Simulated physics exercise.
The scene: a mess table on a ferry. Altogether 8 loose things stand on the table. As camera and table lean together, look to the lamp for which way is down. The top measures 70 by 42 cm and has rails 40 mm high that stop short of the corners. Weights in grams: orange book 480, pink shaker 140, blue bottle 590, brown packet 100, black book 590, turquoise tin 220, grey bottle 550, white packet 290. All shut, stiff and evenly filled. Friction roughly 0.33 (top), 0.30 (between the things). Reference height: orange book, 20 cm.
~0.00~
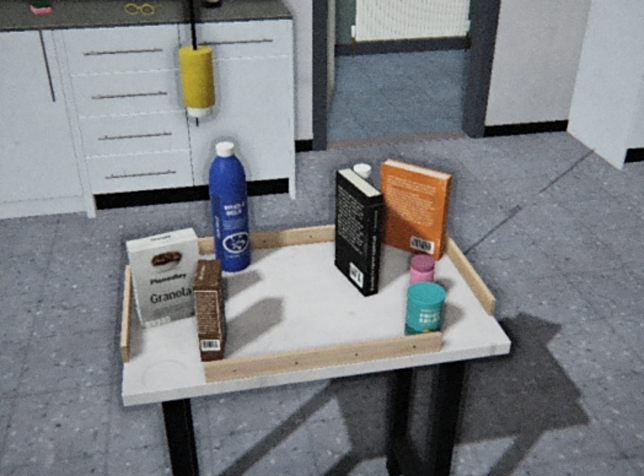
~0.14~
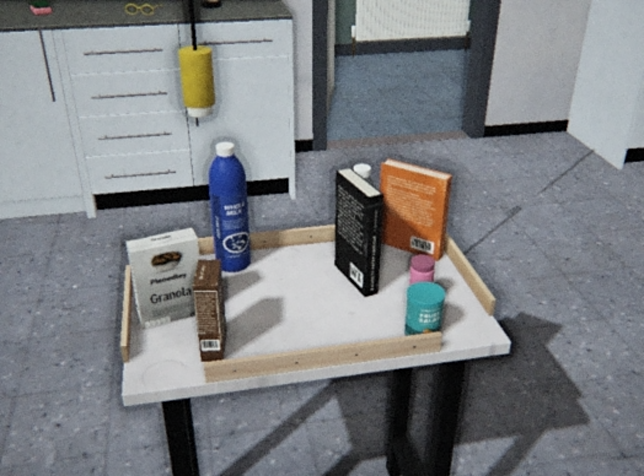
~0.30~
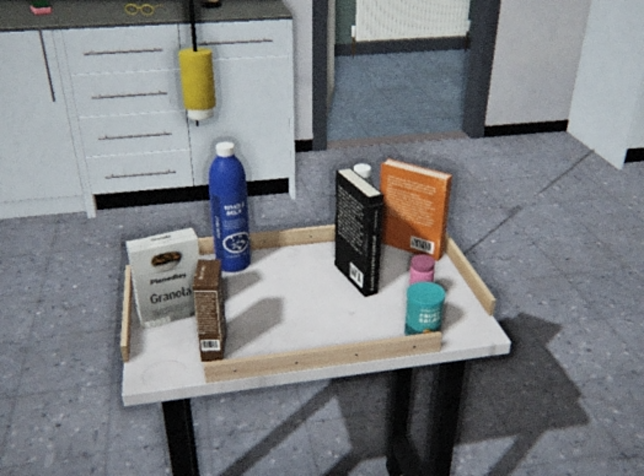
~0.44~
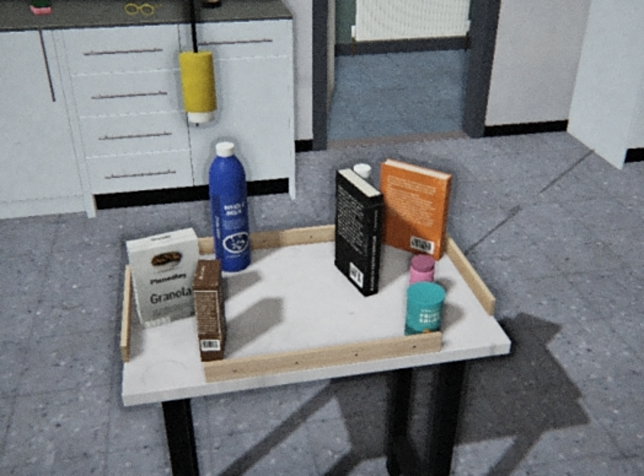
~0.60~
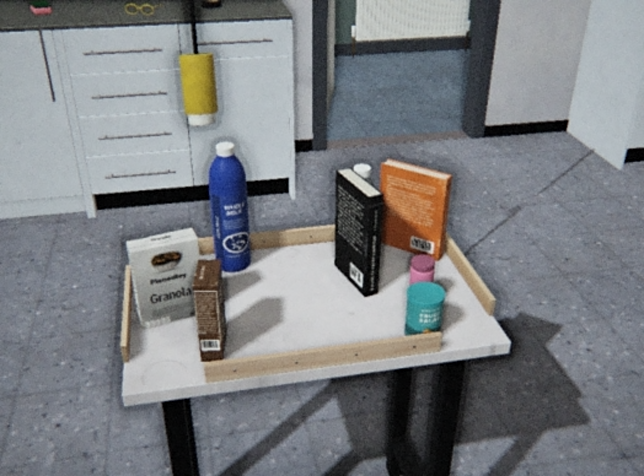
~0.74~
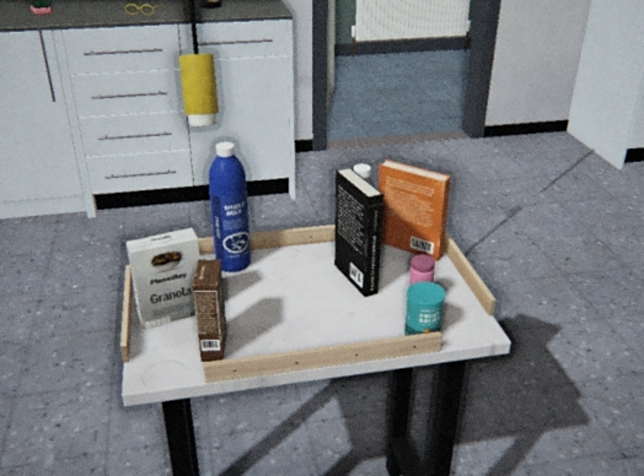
On a ferry, a small railed table held books, bottles, packets and tins while a yellow lamp hung behind it; hardly anything moved, and everything on the tabletop stayed standing in its place.
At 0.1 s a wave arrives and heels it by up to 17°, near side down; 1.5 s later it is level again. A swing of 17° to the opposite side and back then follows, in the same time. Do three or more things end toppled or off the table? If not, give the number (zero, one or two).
Yes.
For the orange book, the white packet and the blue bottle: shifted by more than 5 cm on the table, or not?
Well, the orange book winds up somewhere else; the white packet winds up somewhere else; and the blue bottle remains where it was.
Around 1.34 s, heel 5°, near side down; orange book tipped 53° against what carries it near (413, 252); brown packet tipped 60° against what carries it; white packet tipped 45° against what carries it.
Around 2.04 s, heel 11°, far side down; orange book tipped 54° against what carries it near (415, 254); pink shaker shifted 2 cm near (424, 288); black book on its side.
Finally (3.6 s), on their side or leaning hard on the table, orange book, brown packet, black book, grey bottle and white packet; the other 3 still in place (within 5 cm). In the last view, orange book near (407, 244), pink shaker near (424, 288).
